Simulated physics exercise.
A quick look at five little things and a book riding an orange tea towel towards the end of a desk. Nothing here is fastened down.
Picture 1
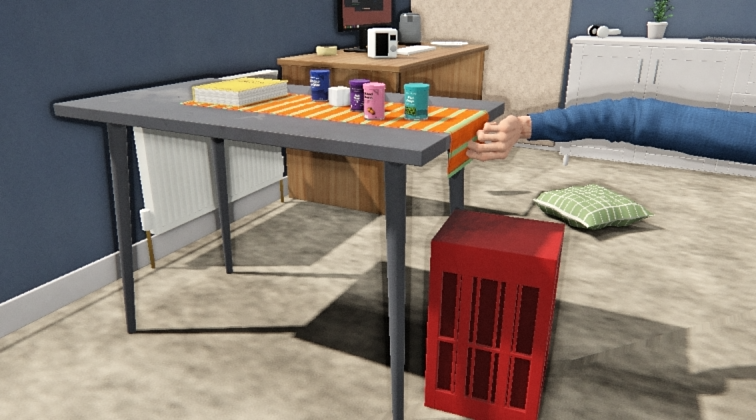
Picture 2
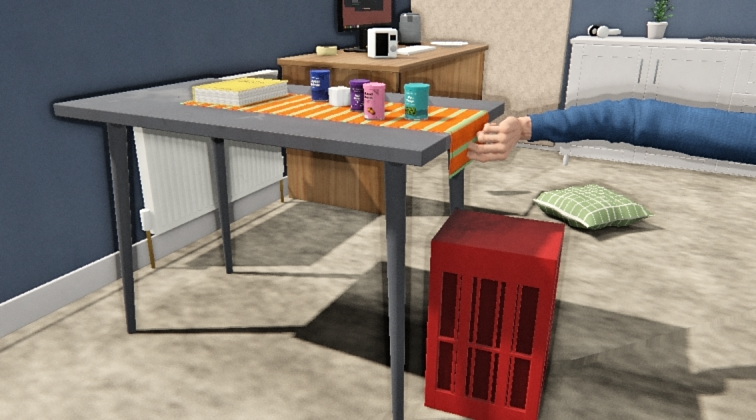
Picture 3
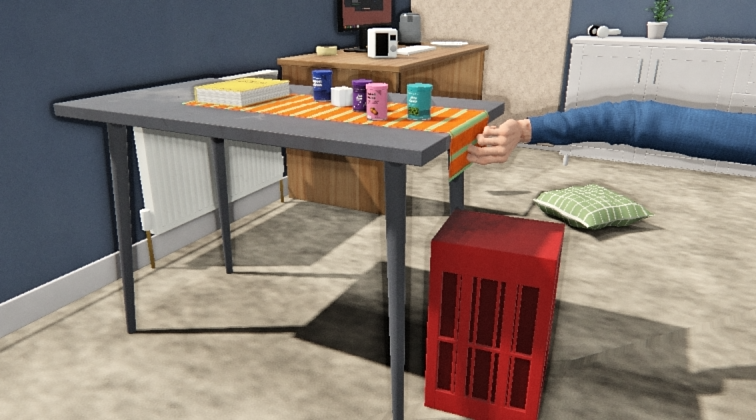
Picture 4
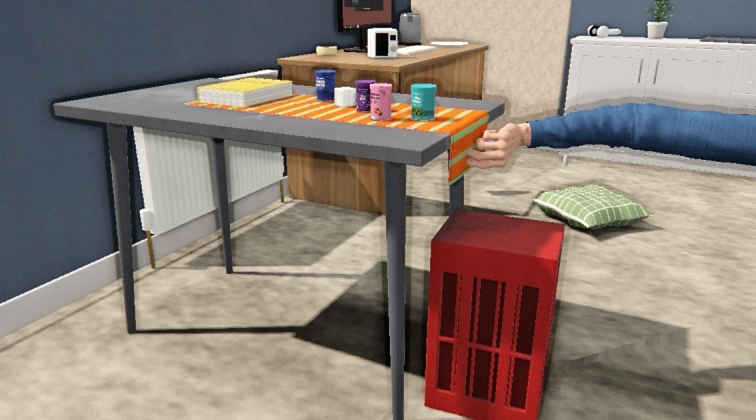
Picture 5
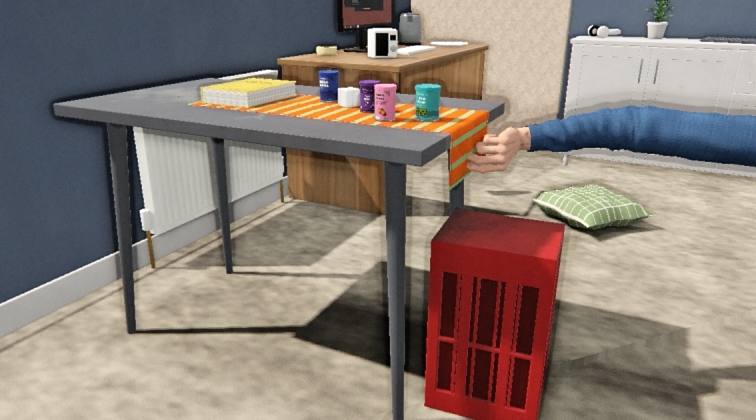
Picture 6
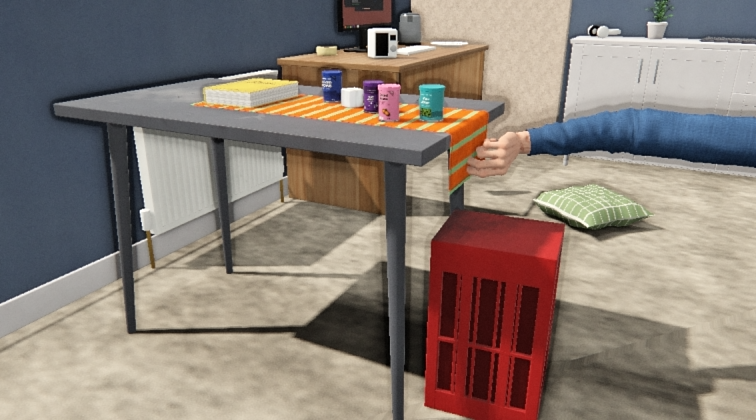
To begin with, a hand at the end of a blue-sleeved arm grips the overhanging end of an orange striped cloth on a grey desk, above a red crate. The cloth then slides slightly to the right, its hanging end lowering, carrying the book, small white cube and coloured cans along.
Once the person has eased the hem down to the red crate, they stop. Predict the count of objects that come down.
Count: One.
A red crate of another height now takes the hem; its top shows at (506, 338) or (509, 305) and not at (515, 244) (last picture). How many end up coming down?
4 and 3.
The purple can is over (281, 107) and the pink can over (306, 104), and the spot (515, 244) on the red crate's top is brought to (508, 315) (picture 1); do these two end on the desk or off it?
Observed: Purple can remains seated; pink can remains seated.
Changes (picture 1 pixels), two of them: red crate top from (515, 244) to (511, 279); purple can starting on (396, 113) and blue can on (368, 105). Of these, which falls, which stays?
Outcome for the purple can: It is lost. Outcome for the blue can: It stays.
Soon after, hem near (467, 203); all still up.
Then, hem on the crate; turquoise can gone.
At rest, hem on the crate; turquoise can gone. It carries off one.
